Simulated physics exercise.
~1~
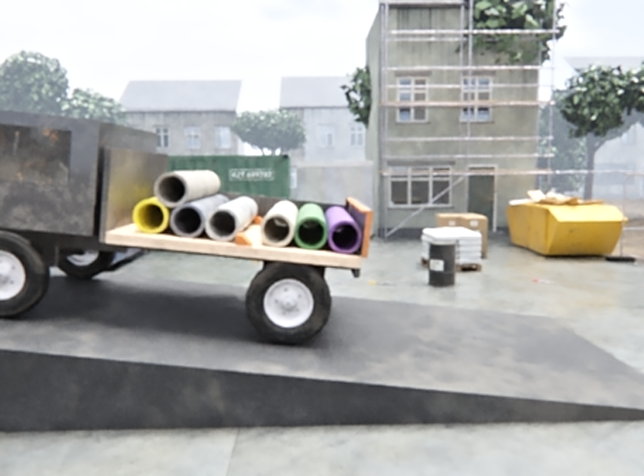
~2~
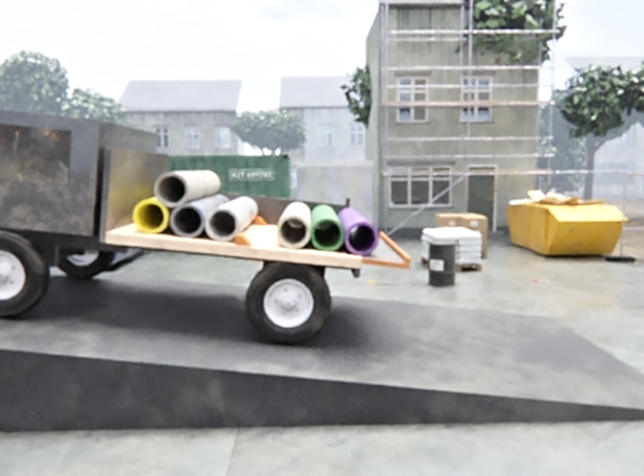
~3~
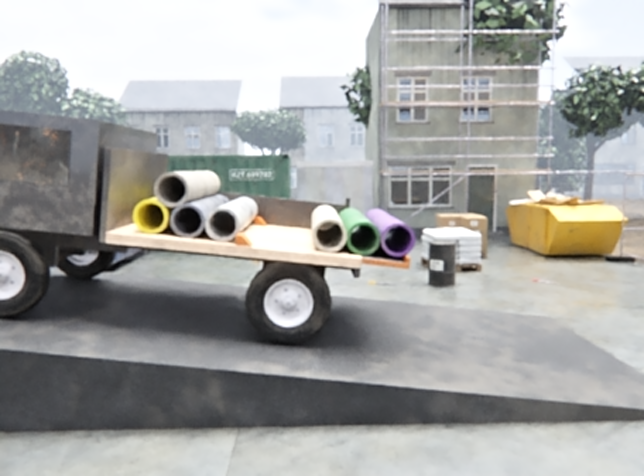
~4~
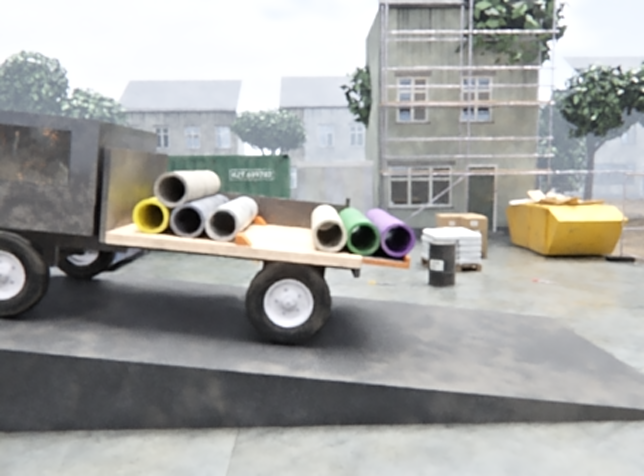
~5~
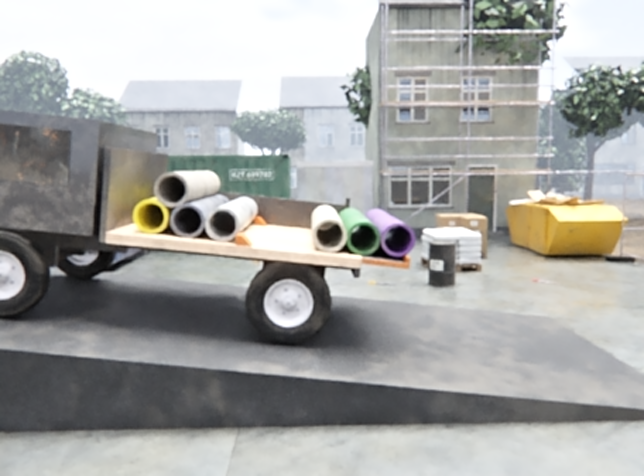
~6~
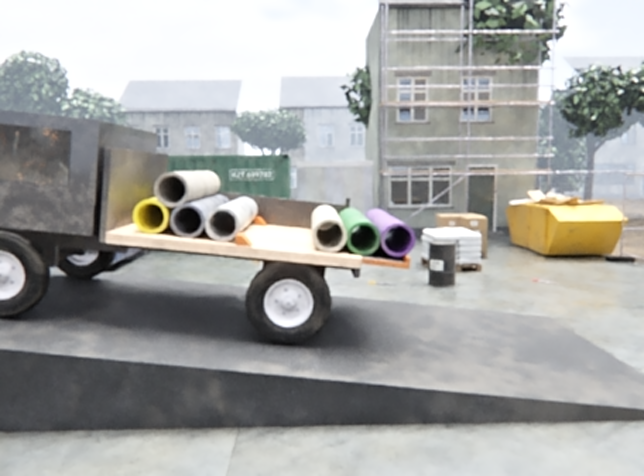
The clip opens on the cutaway rear of a pick-up stopped on a gentle slope, its bed holding seven hollow concrete pipes, with a building and a yellow skip behind. The tailgate at the right drops open, and the pale, green and purple pipes nearest it start rolling right. The purple one leads onto the lowered gate, with the green and pale ones close behind. They soon come to rest side by side near the gate's raised rim. The yellow pipe and the grey ones stay stacked behind the orange chock, and nothing falls off the back.
